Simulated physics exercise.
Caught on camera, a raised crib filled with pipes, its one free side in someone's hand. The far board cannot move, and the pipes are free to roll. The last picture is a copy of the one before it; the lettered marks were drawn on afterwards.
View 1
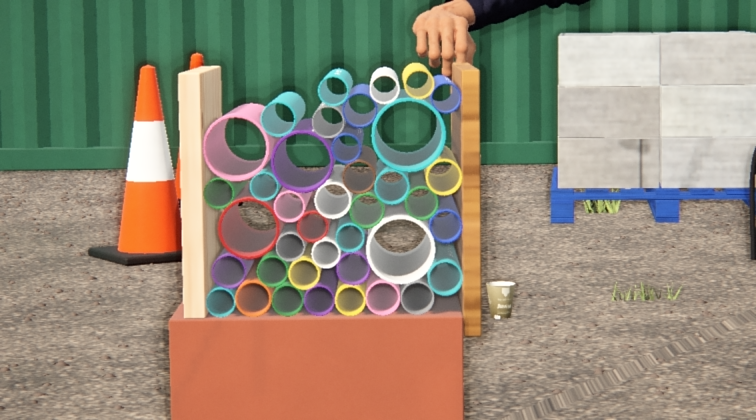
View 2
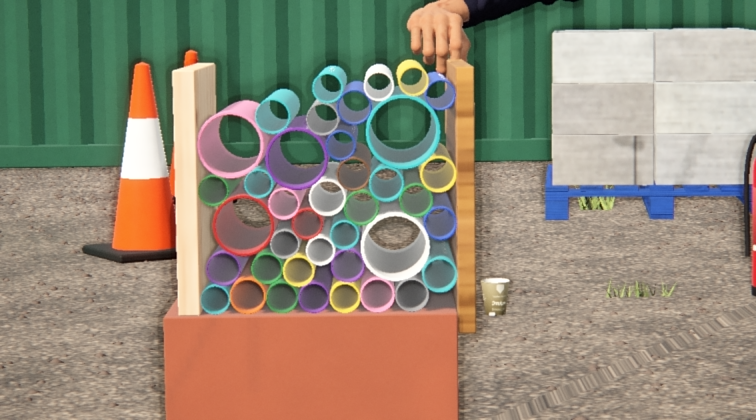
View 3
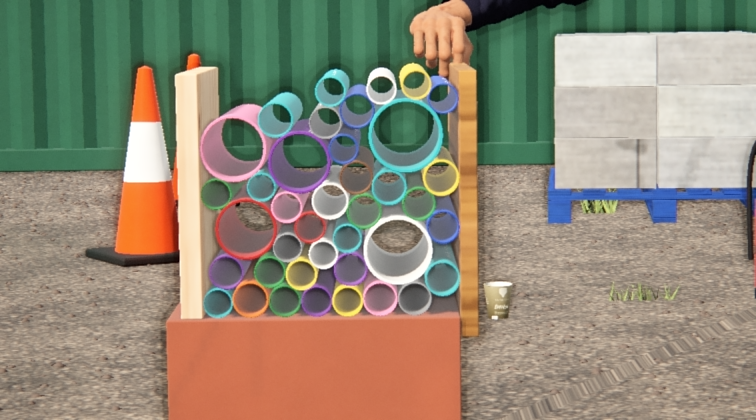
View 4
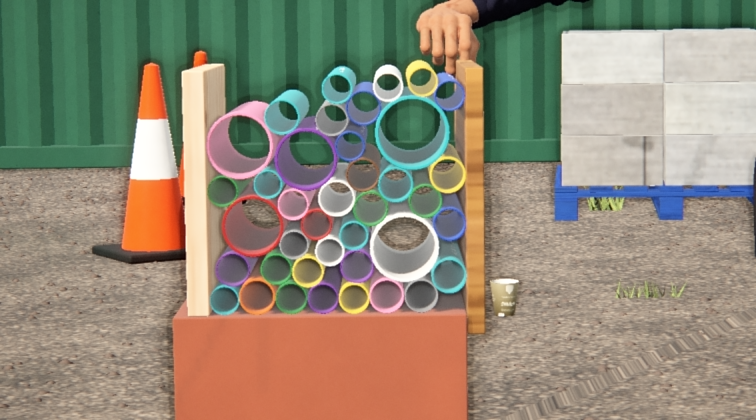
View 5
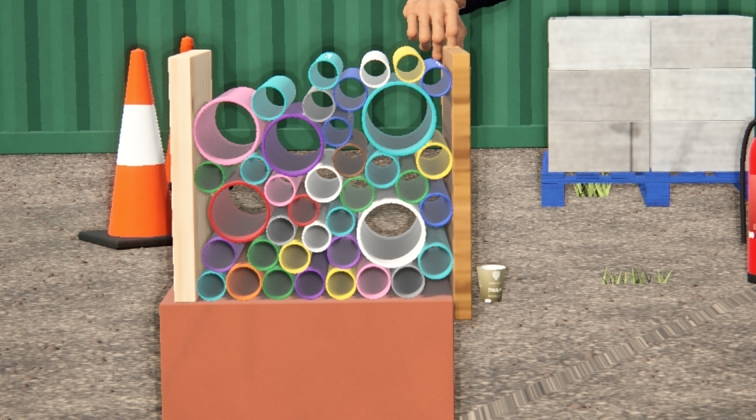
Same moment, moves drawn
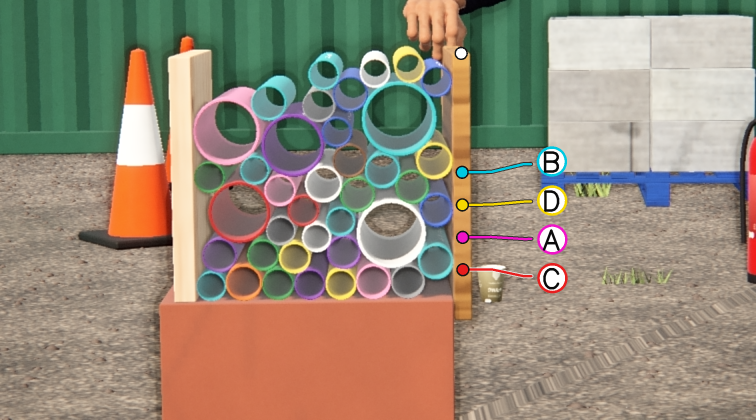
A hand gripping the wooden side board of a raised crib stacked with colourful pipes, the pipes staying still as the view shifts slightly.
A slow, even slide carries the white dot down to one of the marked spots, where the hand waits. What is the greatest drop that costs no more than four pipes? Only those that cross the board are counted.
Slide it to B.
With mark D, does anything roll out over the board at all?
Yes.
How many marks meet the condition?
The number is one.
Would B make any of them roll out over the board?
Yes, at B.
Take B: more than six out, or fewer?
It loses fewer than six.
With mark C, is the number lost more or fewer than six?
More than six.
On the marked copy, A at (463, 238); B at (462, 172); C at (463, 270); D at (463, 205); the white dot at (461, 53).
Taking B. A third of the way, top of the board (452, 110).
Two thirds of the way, top of the board (453, 172).
When it is over, top of the board (453, 172), two out over the board.
As for the rest, A more than four out over the board; C more than four out over the board; D more than four out over the board.
